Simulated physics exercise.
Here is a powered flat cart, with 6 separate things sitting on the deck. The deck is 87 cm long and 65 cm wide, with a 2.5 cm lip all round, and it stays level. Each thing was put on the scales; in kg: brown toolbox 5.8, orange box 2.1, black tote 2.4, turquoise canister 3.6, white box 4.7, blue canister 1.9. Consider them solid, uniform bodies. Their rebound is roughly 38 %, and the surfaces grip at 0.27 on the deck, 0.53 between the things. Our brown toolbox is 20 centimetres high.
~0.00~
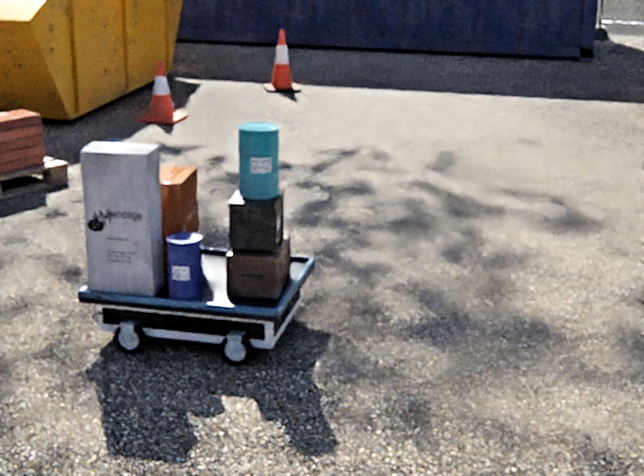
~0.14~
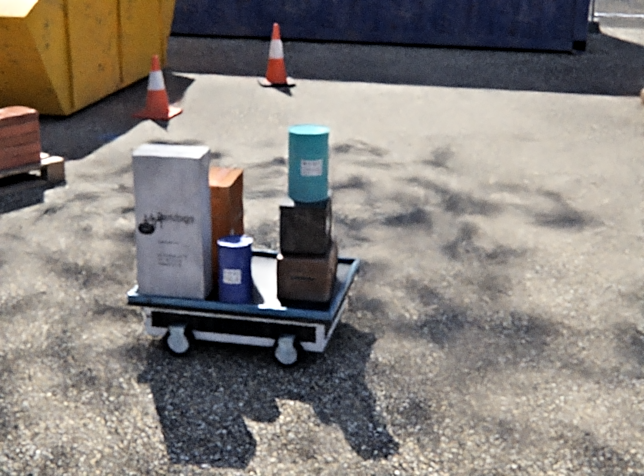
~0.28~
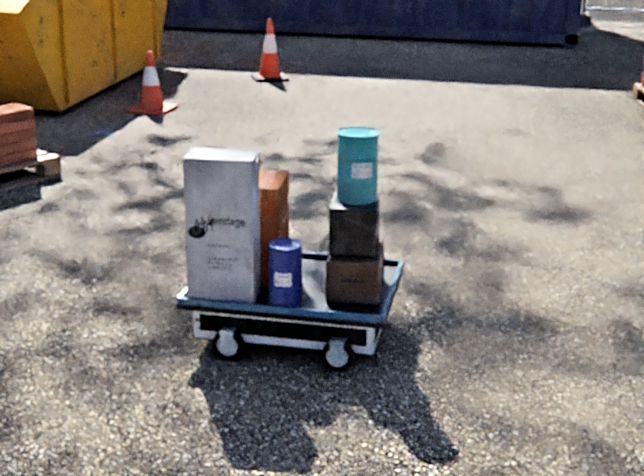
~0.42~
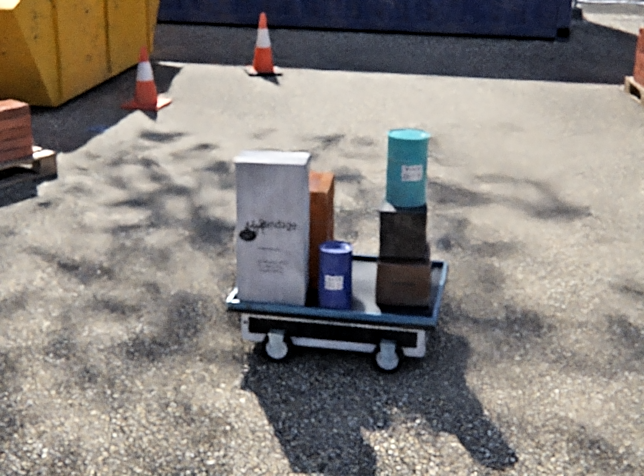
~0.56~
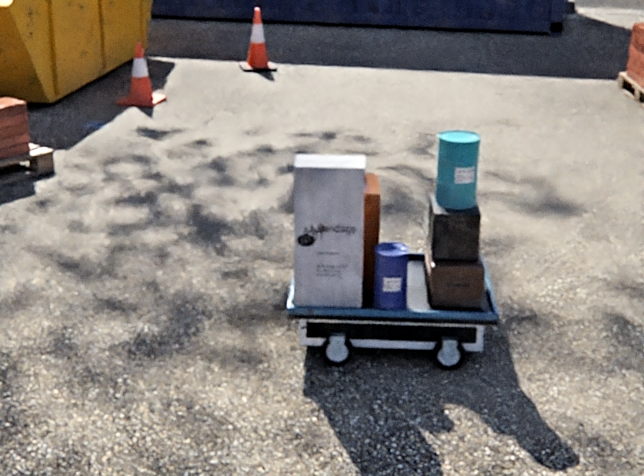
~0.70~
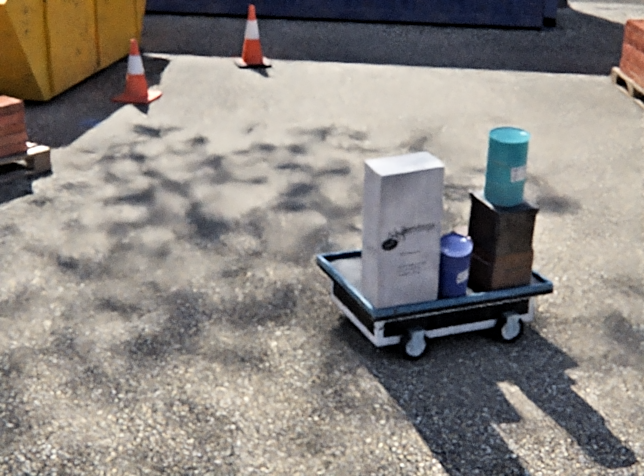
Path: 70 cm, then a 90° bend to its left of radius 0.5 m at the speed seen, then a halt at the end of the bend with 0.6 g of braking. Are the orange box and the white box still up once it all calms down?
Most likely the orange box does not pitch over. Most likely the white box pitches over.
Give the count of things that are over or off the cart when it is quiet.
The count comes out at 4.
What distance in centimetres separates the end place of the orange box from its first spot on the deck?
32 cm.
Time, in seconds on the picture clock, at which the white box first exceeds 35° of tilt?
It happens at about 0.9 s.
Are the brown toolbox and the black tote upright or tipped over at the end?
In the last frame the brown toolbox remains up and the black tote does not stay up.
By 0.90 s, 144 cm covered, turned 68°; black tote, turquoise canister, white box and blue canister now off the cart; orange box tilted 4° near (452, 214); brown toolbox 14 cm from its spot.
By 1.10 s, 176 cm covered, turned 90°; orange box 19 cm from its spot near (476, 196); brown toolbox 10 cm from its spot.
By 1.50 s, 200 cm covered, turned 90°, stopped; orange box 29 cm from its spot near (484, 169); brown toolbox 4 cm from its spot.
When it is over (2.0 s), off the cart and tipped over, black tote, turquoise canister, white box and blue canister; not toppled but over 10 cm from the start, orange box; the last one within 10 cm of the start. In the last view, orange box near (483, 166), white box near (636, 273).
